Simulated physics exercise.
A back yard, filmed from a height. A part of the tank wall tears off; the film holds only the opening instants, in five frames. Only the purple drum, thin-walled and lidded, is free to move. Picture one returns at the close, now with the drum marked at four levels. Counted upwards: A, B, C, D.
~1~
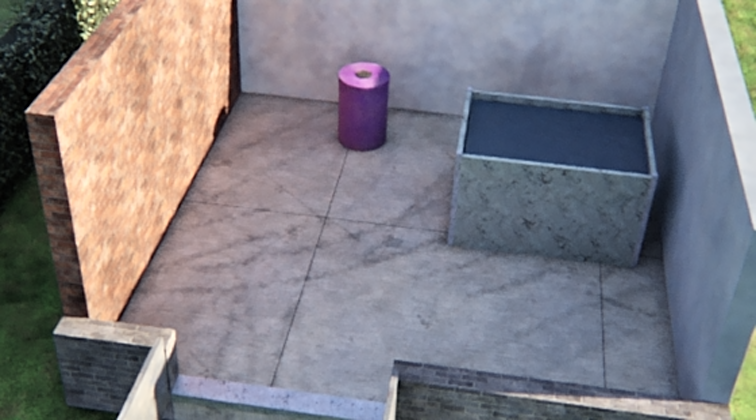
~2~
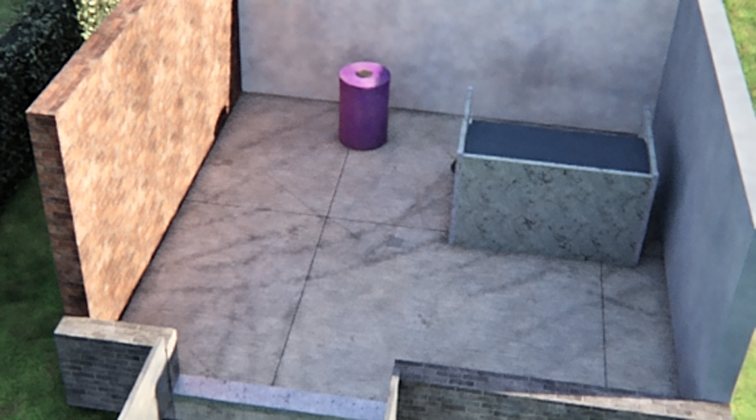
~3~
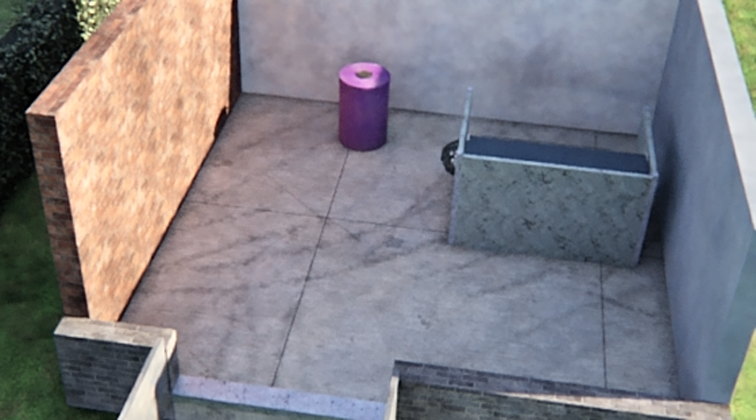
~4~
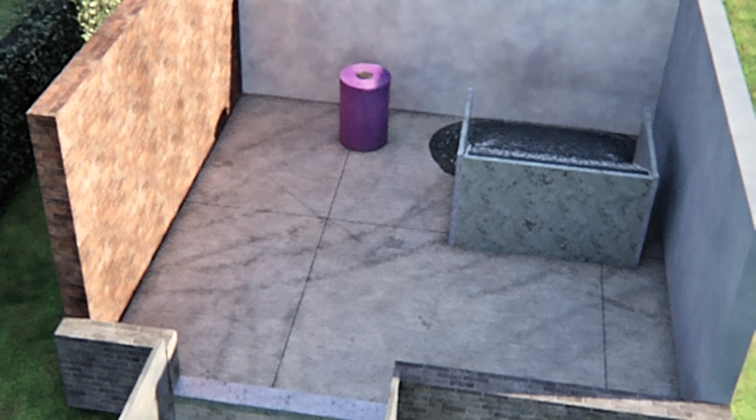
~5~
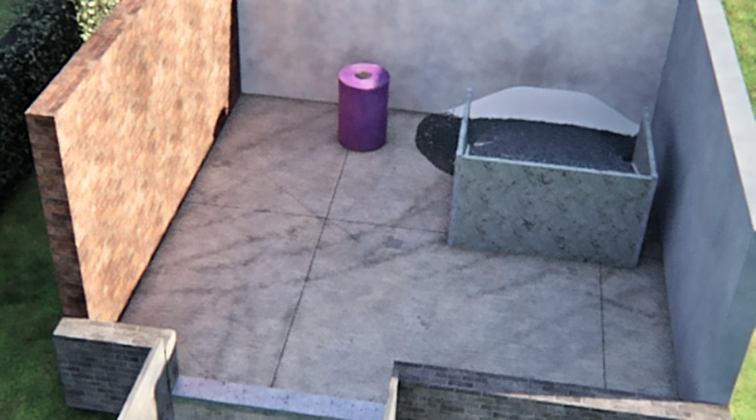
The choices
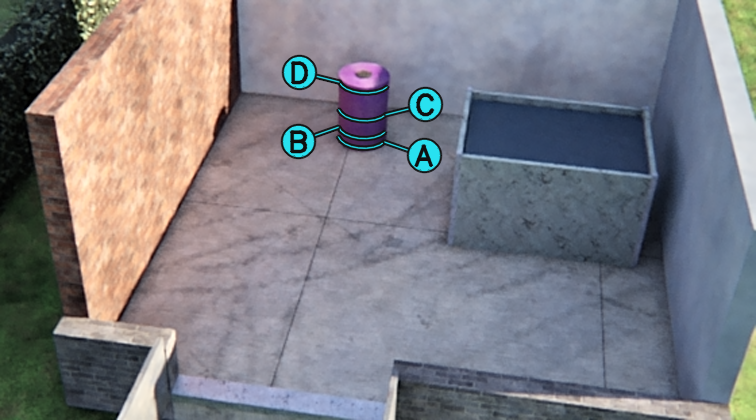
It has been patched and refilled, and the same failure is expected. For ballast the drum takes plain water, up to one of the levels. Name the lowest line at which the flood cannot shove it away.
D.
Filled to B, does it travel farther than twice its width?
Yes, it does.
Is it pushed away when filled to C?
Yes.
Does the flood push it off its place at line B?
Yes, it does.
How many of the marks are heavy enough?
One of the four.
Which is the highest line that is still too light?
That is line C.
On the marked copy, A at (358, 148); B at (358, 138); C at (359, 120); D at (360, 92); from the bottom up A, B, C, D.
For line A, it is washed out through the gate.
For line B, it is pushed about 3 times its own width away.
For line C, it is pushed about half its own width away.
For line D, it does not move.
